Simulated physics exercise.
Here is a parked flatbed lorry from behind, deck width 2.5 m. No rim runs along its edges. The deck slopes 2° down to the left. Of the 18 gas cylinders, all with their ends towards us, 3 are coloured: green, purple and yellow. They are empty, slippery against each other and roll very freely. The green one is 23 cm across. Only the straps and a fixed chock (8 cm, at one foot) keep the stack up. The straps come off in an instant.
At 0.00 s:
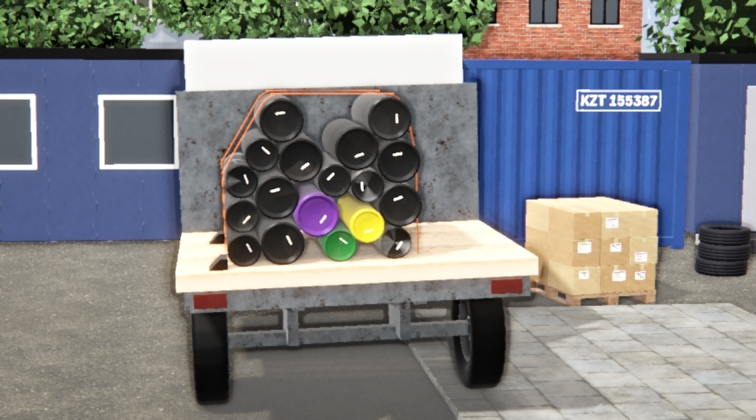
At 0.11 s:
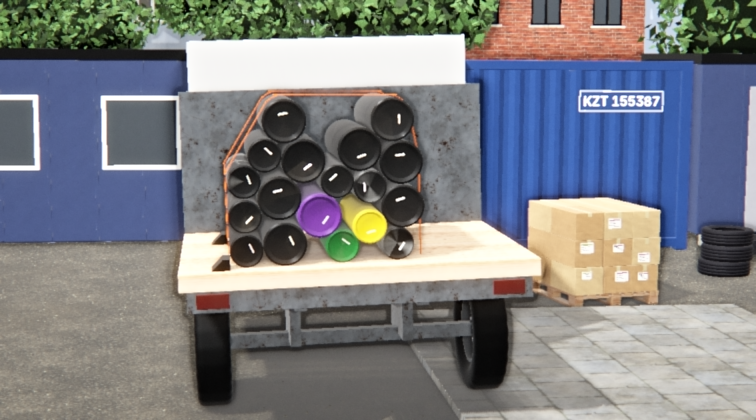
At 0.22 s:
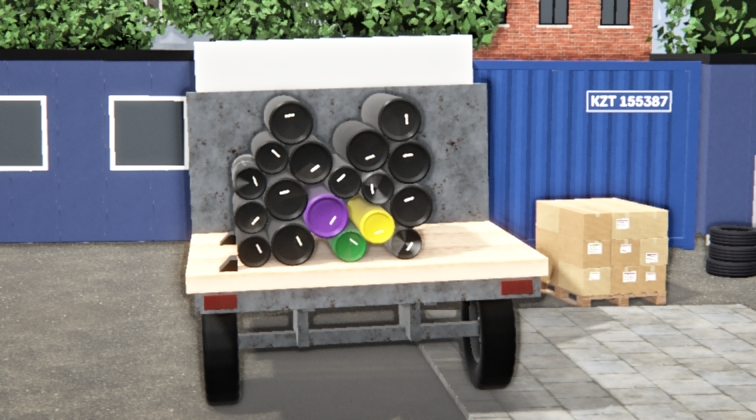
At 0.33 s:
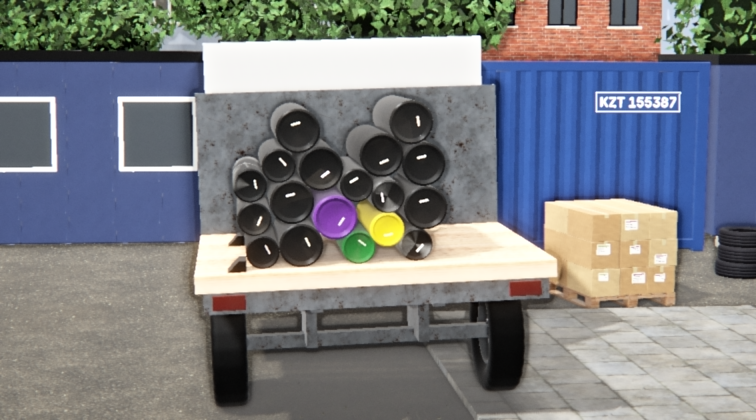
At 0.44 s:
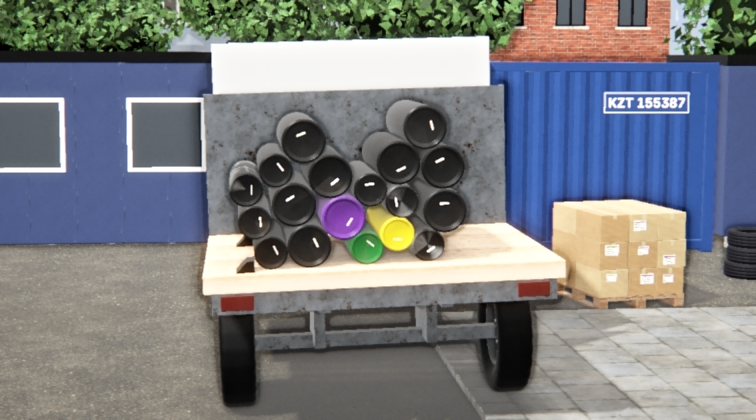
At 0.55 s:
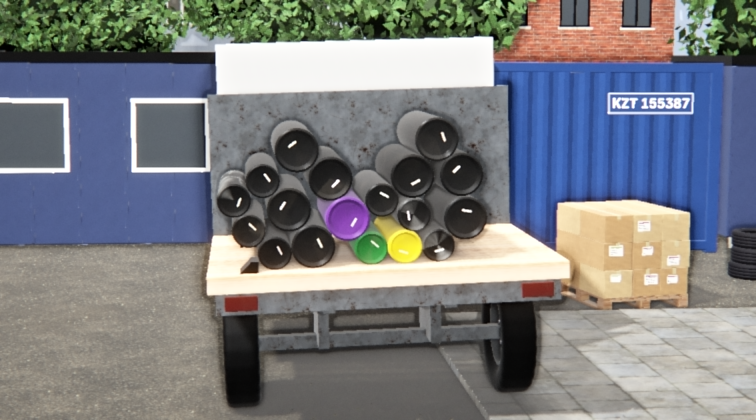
In a paved yard beside a blue shipping container, a parked flatbed seen from behind carries a strapped stack of dark cylinders, with purple, yellow and green ones low in the middle. The straps disappear and the stack spreads and loosens, then the yellow cylinder drops to the deck beside the green one.
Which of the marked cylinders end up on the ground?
Green is still aboard, purple remains on the deck, yellow remains on the deck.
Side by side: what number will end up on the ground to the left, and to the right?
On the left 6, on the right 5.
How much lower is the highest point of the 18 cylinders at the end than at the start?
Roughly 70 cm.
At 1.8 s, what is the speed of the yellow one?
About 0.1 m/s.
After 1.8 s, green is on the deck, 120 cm from the right edge; purple is up on others, 100 cm from the left edge; yellow is on the deck, 95 cm from the right edge; 8 off so far.
After 3.5 s, purple is on the deck, 100 cm from the left edge; yellow is on the deck, 95 cm from the right edge; no change for green; 10 off so far.
At rest (5.4 s), green is on the deck, 120 cm from the right edge; purple is on the deck, 100 cm from the left edge; yellow is on the deck, 95 cm from the right edge; 11 off so far.
